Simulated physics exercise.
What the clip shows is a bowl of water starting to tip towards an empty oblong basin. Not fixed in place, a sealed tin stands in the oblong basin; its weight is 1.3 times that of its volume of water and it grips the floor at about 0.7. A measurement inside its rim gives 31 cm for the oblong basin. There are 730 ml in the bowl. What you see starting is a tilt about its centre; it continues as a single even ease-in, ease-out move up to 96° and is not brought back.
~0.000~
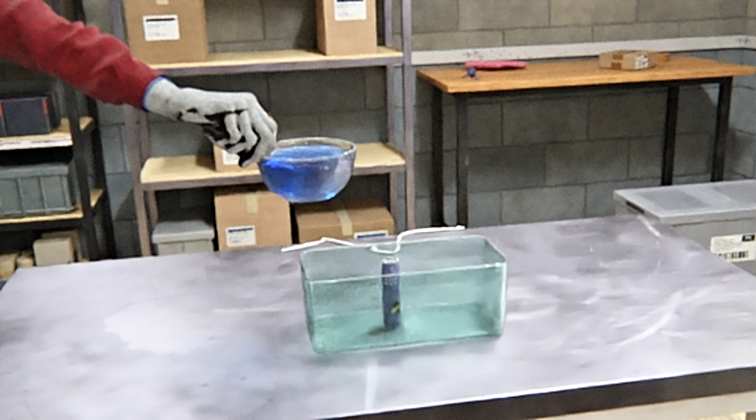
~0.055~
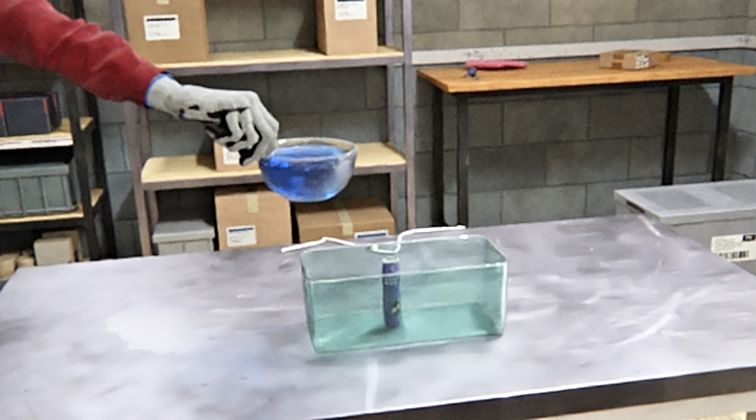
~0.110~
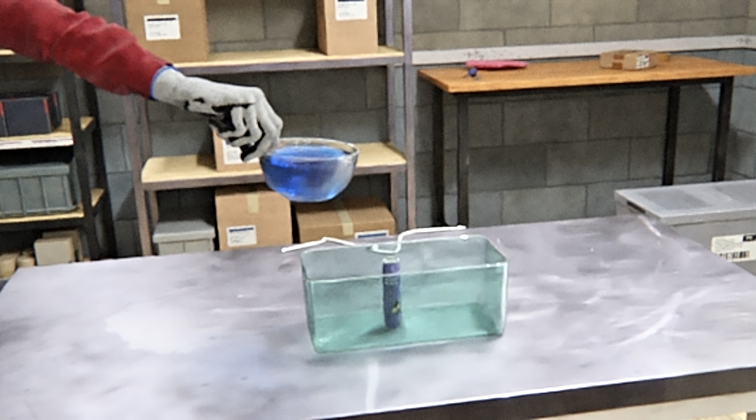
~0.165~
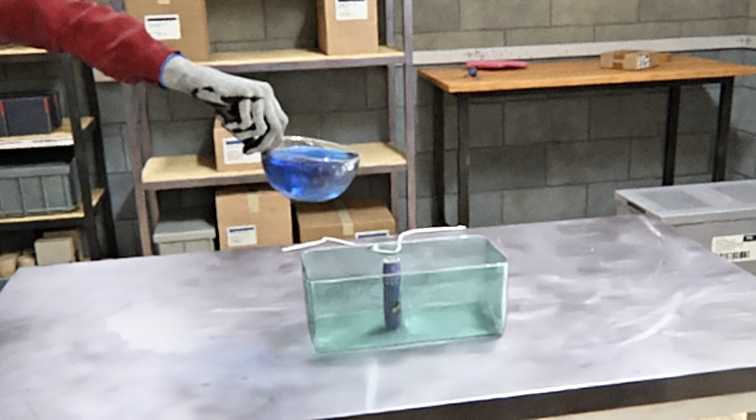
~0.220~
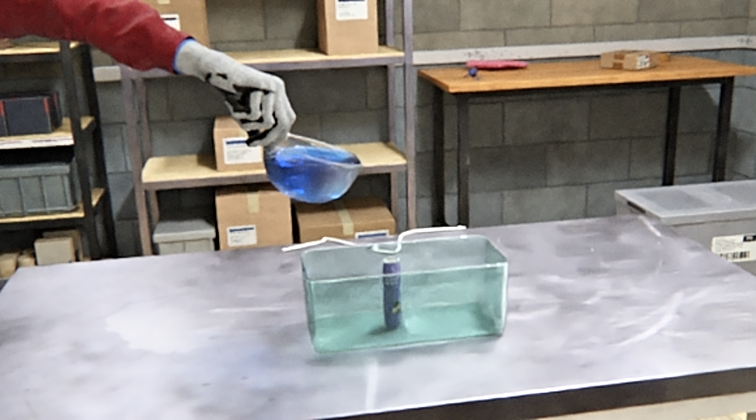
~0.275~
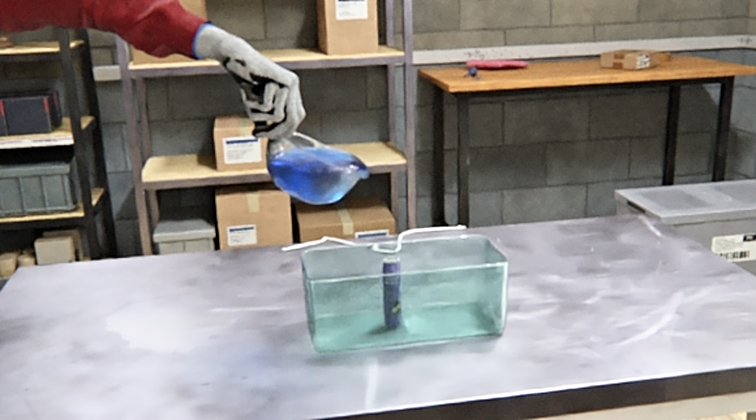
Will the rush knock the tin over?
Most probably it will stay balanced.
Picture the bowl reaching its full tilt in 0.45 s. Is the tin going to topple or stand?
Well, the tin simply holds firm.
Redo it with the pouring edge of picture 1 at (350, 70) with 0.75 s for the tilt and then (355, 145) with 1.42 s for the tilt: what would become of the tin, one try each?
Run one: It tumbles. Run two: It does not tip.
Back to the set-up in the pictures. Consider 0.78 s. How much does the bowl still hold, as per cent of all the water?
I'd say some 2 per cent remains.
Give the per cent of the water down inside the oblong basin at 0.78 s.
I reckon close to 92 per cent.
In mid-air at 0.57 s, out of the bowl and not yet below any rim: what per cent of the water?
Near 42 per cent at that time.
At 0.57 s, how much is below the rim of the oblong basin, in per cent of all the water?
Roughly 34 per cent.
Then, 0.57 s in, the tilt is 83° and 24 per cent is still to pour; the tin stands where it began.
Then, 0.78 s in, the tilt is 96° and 2 per cent is still to pour; the tin stands where it began.
Then, 1.01 s in, the tilt is 96° and 0 per cent is still to pour; the tin stands where it began.
Then, 1.25 s in, the tilt is 96° and 0 per cent is still to pour; the tin stands where it began.
Finally, the tin stands where it began.
